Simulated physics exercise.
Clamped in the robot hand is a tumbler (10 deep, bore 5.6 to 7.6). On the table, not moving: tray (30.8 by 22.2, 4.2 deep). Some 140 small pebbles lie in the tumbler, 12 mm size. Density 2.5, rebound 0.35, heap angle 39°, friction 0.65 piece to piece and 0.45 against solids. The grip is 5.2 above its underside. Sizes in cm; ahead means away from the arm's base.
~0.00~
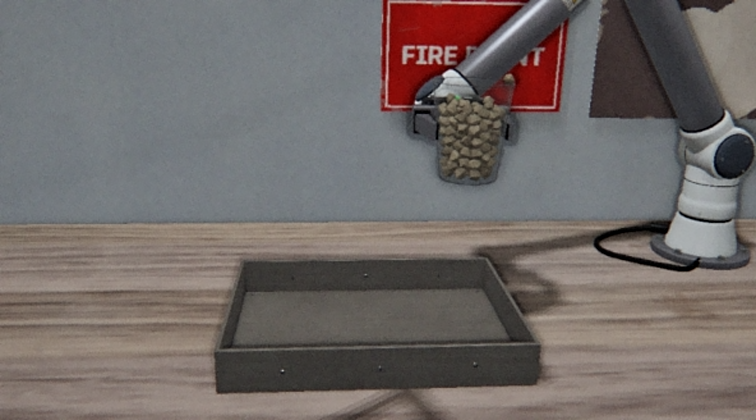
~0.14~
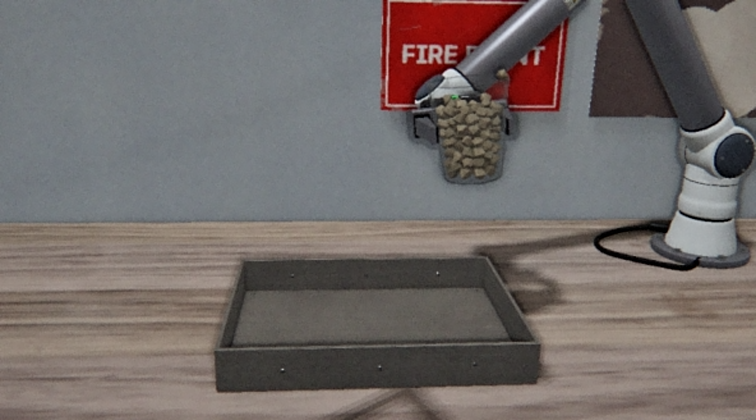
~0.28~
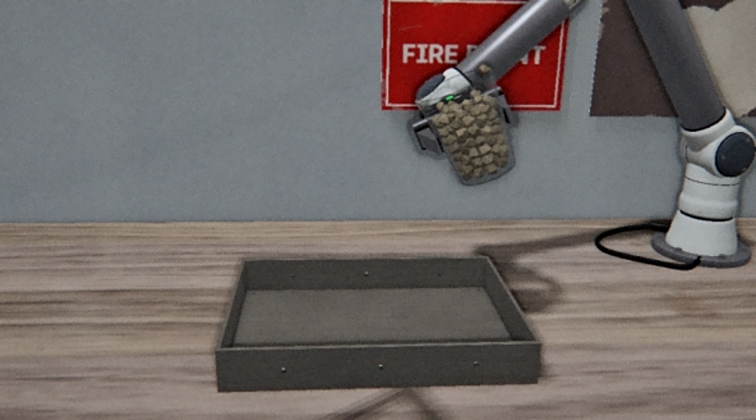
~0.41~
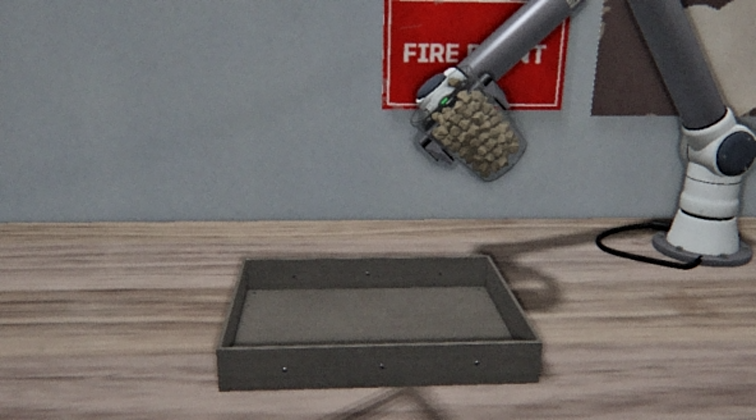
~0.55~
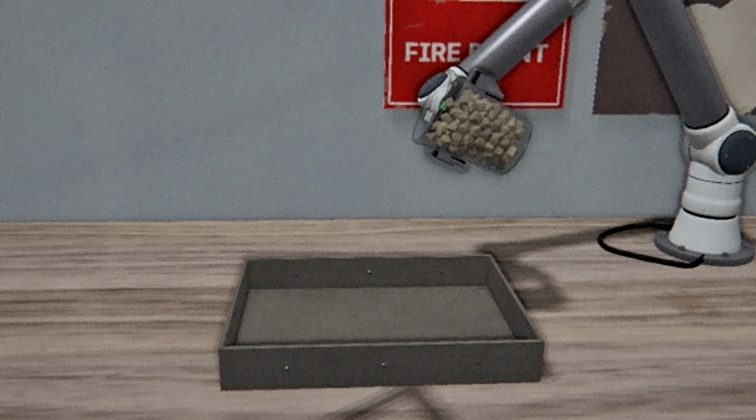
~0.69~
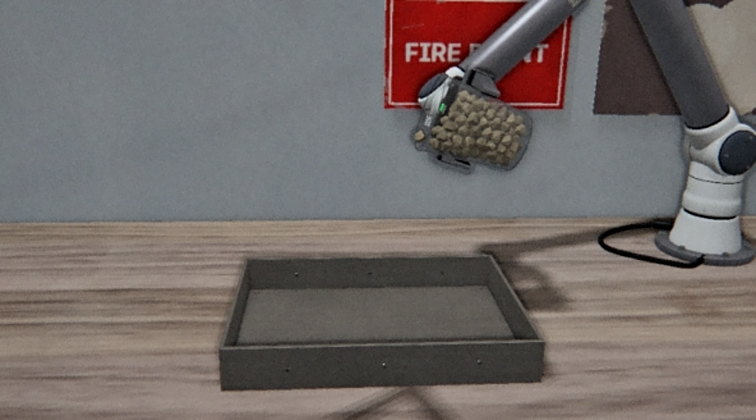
A robot arm gripped a clear tumbler full of small pebbles above an empty gray tray, then steadily tipped it away from its base until it lay nearly sideways, the pebbles shifting toward the rim.
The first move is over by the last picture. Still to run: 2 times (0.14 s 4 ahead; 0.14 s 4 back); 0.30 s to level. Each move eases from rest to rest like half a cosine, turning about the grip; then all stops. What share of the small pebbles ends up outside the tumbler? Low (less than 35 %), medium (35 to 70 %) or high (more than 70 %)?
Outside the tumbler the share is low, less than 35 %.
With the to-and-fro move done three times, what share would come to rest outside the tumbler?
In that case some 30 per cent.
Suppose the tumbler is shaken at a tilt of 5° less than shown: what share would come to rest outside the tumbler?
In that case some 10 per cent.
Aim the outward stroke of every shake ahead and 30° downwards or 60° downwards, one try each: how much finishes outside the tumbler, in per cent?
Some 5 and 0 per cent.
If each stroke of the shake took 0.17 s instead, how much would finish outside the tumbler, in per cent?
In that case some 10 per cent.
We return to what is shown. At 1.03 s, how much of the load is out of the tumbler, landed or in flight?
Near 10 per cent so far.
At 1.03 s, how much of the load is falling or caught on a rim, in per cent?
Roughly 8 per cent.
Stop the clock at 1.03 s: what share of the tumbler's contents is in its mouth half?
Some 50 per cent.
After 1.03 s, tilted 71° forward, highest piece 25 above the table; 124 in the tumbler, 4 in the tray, 11 in flight or on a rim.
After 1.38 s, tilted 44° forward, highest piece 26 above the table; 107 in the tumbler, 29 in the tray, 3 in flight or on a rim.
After 1.75 s, level, highest piece 26 above the table; 107 in the tumbler, 32 in the tray.
After 2.80 s, level, highest piece 26 above the table; 107 in the tumbler, 32 in the tray.
At rest, 107 in the tumbler, 32 in the tray. That is 23 % outside the tumbler.
